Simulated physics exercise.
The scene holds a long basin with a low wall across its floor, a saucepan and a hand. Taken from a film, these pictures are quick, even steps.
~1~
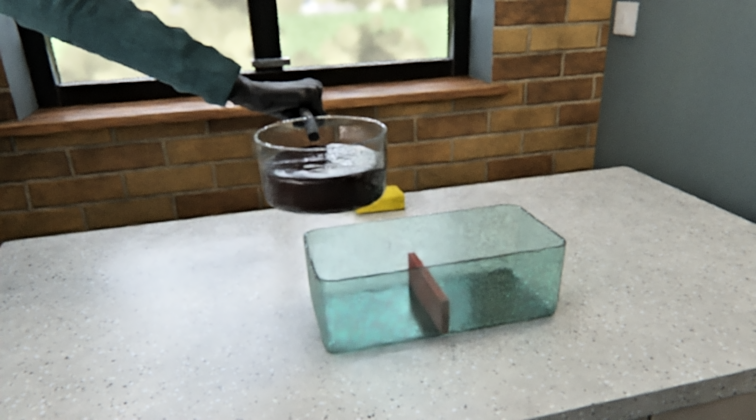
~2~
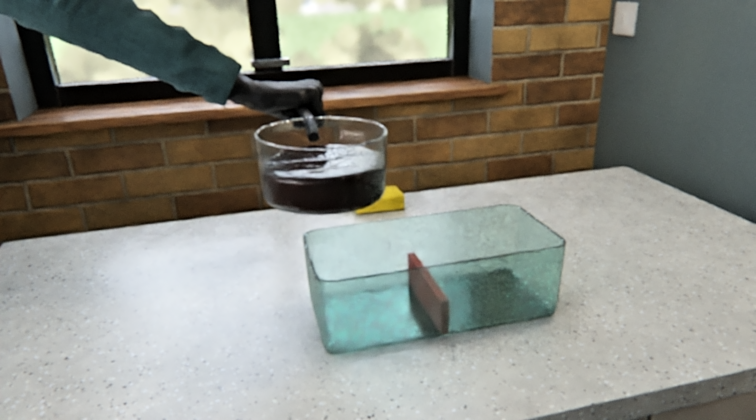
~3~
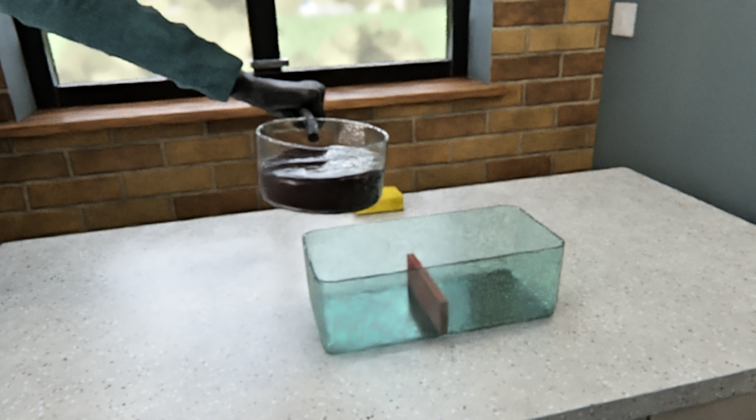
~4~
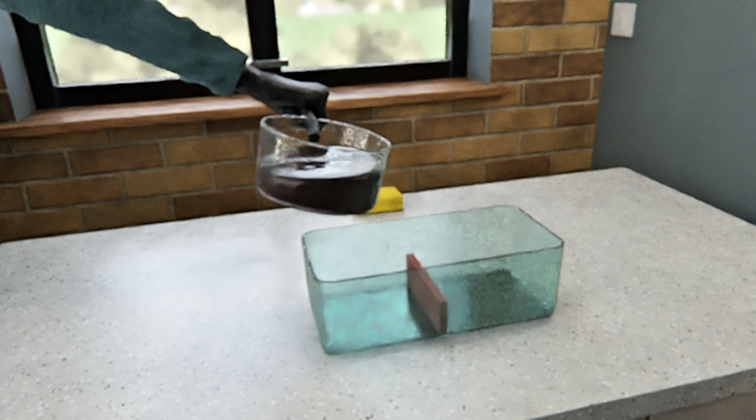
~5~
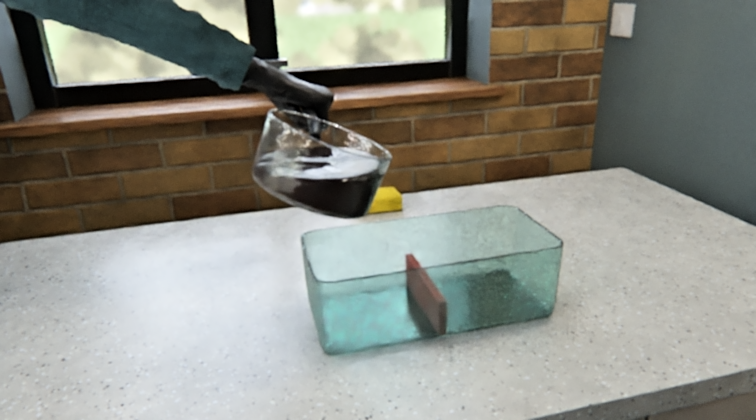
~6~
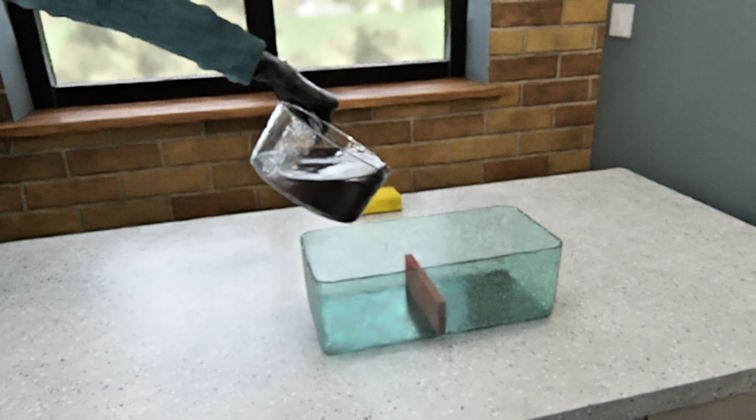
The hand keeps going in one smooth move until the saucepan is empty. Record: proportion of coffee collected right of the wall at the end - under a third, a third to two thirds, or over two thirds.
The share right of the wall is going to stay short of a third.
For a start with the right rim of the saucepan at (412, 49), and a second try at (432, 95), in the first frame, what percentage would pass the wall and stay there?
It comes to 75 % the first time and 90 % the second.
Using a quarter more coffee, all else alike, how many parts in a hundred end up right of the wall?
I'd reckon close to 30 %.
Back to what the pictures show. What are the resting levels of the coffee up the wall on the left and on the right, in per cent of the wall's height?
Left 50 %, right 10 %.
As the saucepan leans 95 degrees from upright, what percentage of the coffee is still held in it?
30 in a hundred.
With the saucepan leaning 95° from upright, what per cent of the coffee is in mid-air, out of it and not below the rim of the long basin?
Near 30 in a hundred.
A moment on, the tilt is 95° and 31 per cent is still to pour, 25 is left of the wall and 13 right of it.
Next, the tilt is 111° and 6 per cent is still to pour, 67 is left of the wall and 19 right of it.
Then the tilt is 111° and 0 per cent is still to pour, 77 is left of the wall and 20 right of it.
Later the tilt is 111° and 0 per cent is still to pour, 78 is left of the wall and 20 right of it.
Finally, 78 per cent lies left of the wall, 20 right of it and 2 outside.
